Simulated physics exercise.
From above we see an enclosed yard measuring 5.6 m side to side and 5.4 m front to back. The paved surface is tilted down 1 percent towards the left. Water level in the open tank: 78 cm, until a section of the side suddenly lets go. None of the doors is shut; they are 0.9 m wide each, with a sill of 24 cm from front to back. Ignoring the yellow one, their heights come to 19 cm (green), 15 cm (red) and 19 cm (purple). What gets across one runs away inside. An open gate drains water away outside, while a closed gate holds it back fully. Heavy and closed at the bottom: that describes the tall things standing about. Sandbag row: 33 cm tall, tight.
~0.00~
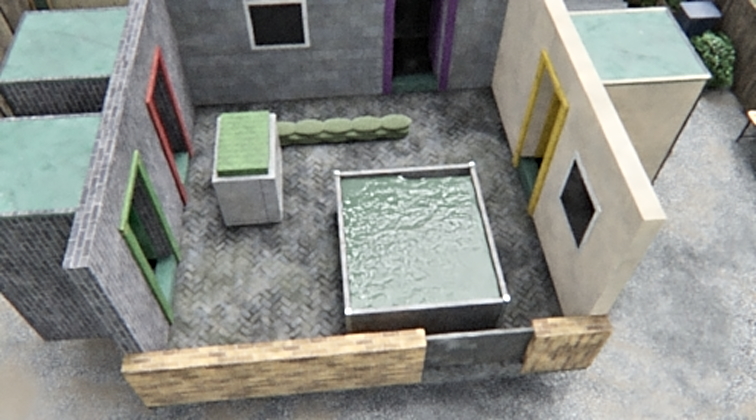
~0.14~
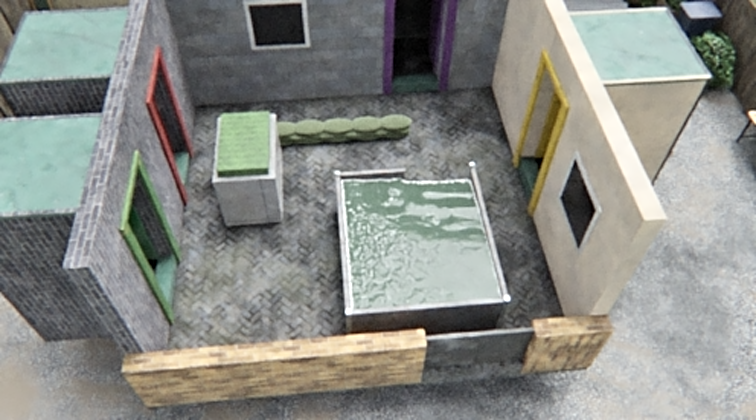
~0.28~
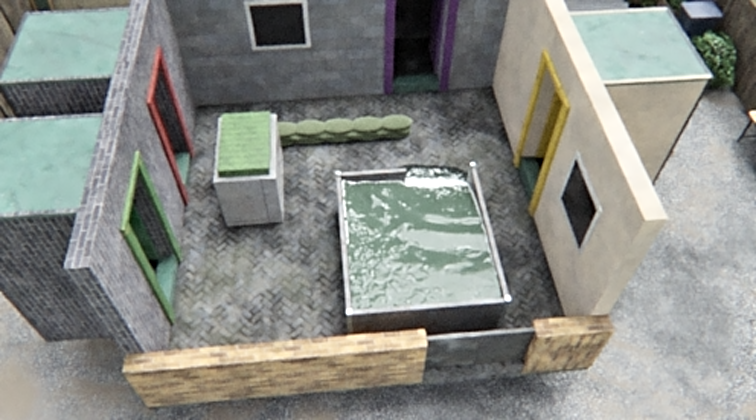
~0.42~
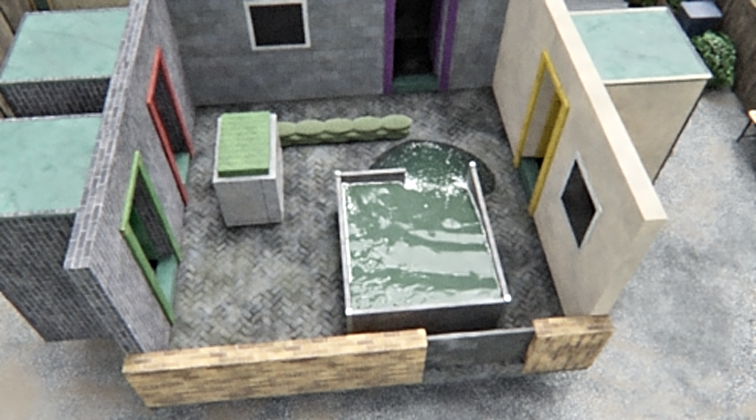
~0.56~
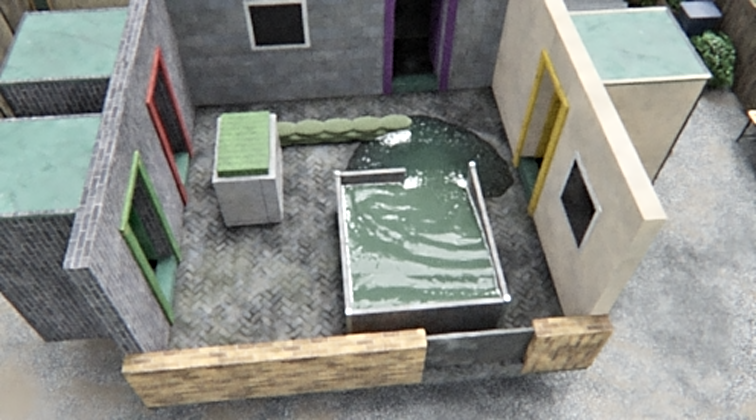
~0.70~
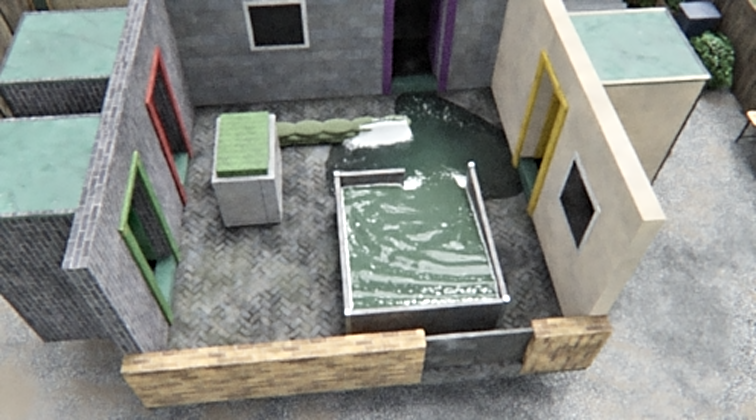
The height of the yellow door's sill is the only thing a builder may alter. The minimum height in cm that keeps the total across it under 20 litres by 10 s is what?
It is close to 7.5 cm.
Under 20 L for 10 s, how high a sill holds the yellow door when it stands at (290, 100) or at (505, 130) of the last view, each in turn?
Around 12.0 and 25 cm respectively.
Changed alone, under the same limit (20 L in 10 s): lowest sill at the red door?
Roughly 15 cm at red.
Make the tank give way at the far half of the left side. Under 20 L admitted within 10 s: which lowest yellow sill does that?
With that break, close to 10.5 cm.
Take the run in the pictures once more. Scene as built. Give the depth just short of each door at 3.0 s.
Centimetres: Green = 0, red = 9, purple = 31, yellow = 5.
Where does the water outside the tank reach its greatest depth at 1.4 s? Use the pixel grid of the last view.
About (493, 92).
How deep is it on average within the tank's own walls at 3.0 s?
On average, around 38 cm.
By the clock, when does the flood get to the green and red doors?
Arrival times: Green at 4.0 seconds, red at 2.0 seconds.
After 1.4 s water covers 30 % of the floor, deepest (52 cm) near (493, 92); 4 cm at the yellow door, 0 litres in over its 27 cm sill.
After 3.0 s water covers 60 % of the floor, deepest (32 cm) near (434, 130); 5 cm at the yellow door, 0 litres in over its 27 cm sill.
After 10.0 s water covers 95 % of the floor, deepest (24 cm) near (172, 310); 6 cm at the yellow door, 0 litres in over its 27 cm sill.
At the yellow door as built, the water arrived by 0.8 s and peaked near 10 cm at 3.8 s.
Run again over the same 10 s with other heights there, 29 litres in over 6.5 cm, 12 litres over 8.5 cm. The limit of 20 litres is kept from about 7.5 cm up.
